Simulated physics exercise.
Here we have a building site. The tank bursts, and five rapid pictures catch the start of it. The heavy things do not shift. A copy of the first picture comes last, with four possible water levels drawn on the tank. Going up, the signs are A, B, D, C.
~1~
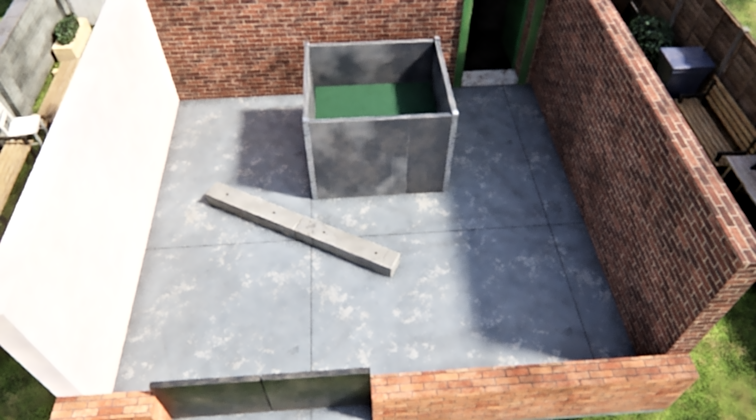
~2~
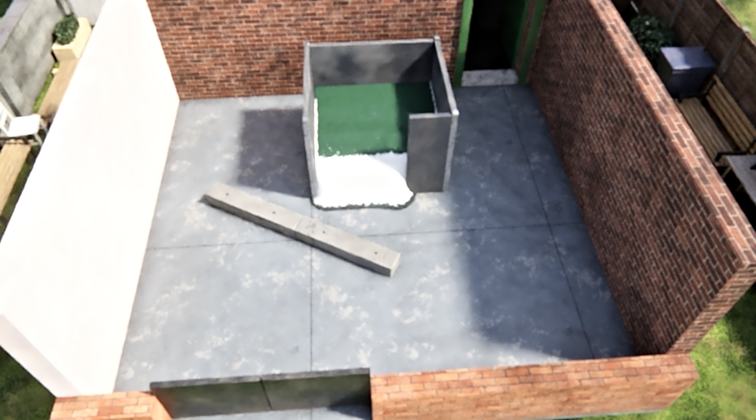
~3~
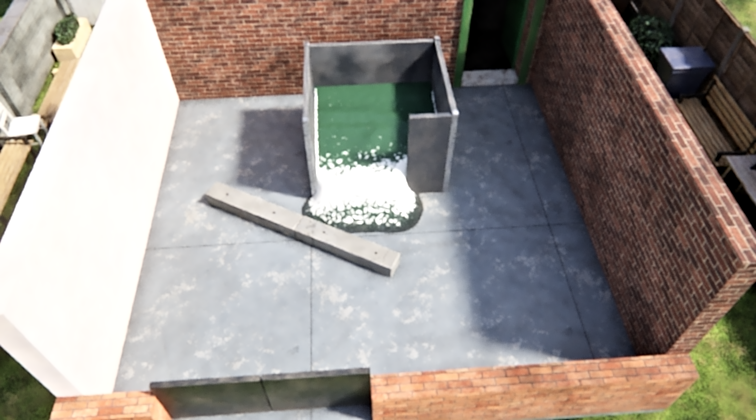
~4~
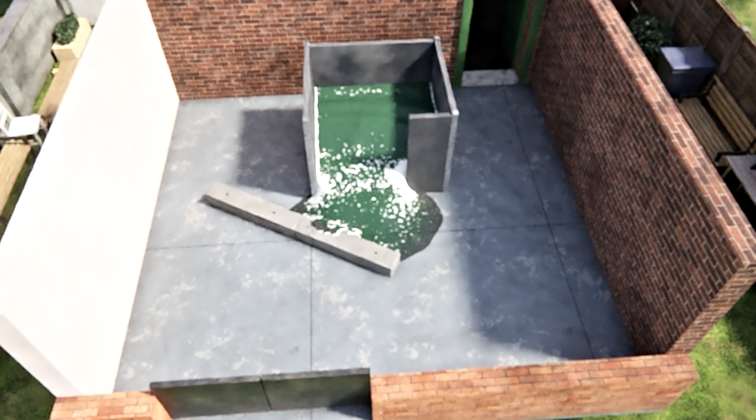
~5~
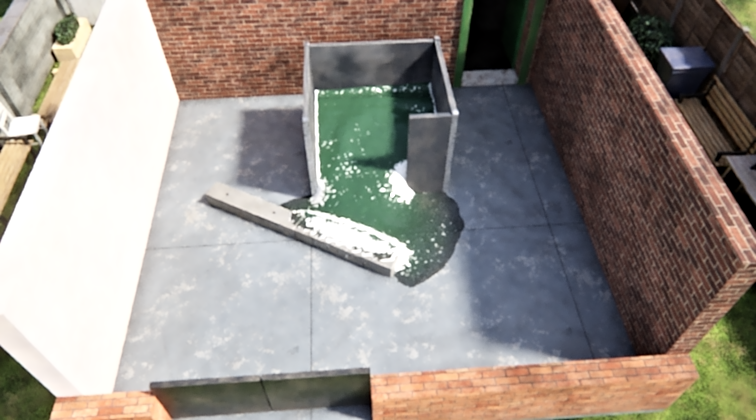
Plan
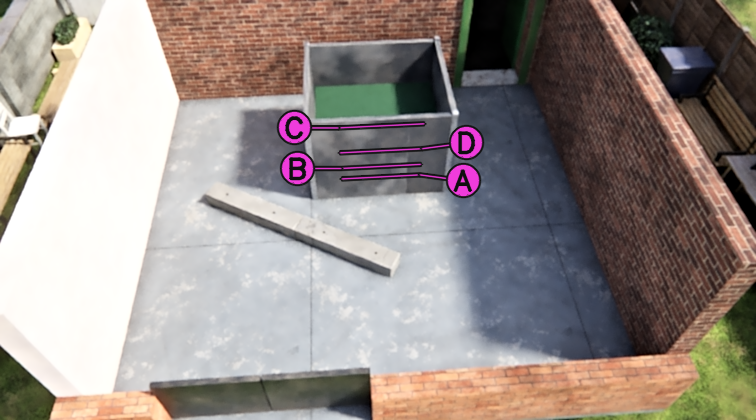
Green water pours through an opening in the front of a grey tank in a brick-walled yard, foaming white as it spreads across the paved floor, then meets a long low slanted block and runs along it toward the right.
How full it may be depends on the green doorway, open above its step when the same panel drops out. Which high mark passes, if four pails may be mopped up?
I would pick mark D.
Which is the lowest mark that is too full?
That is mark C.
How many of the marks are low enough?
Three of them.
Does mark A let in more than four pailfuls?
No, not at all.
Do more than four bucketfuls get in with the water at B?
No, that is safe.
In magenta, A at (381, 176); B at (381, 166); C at (381, 125); D at (381, 150); from the bottom up A, B, D, C.
With A, nothing gets over.
With B, nothing gets over.
With C, about 10 bucketfuls get in.
With D, a bucket or two gets in.
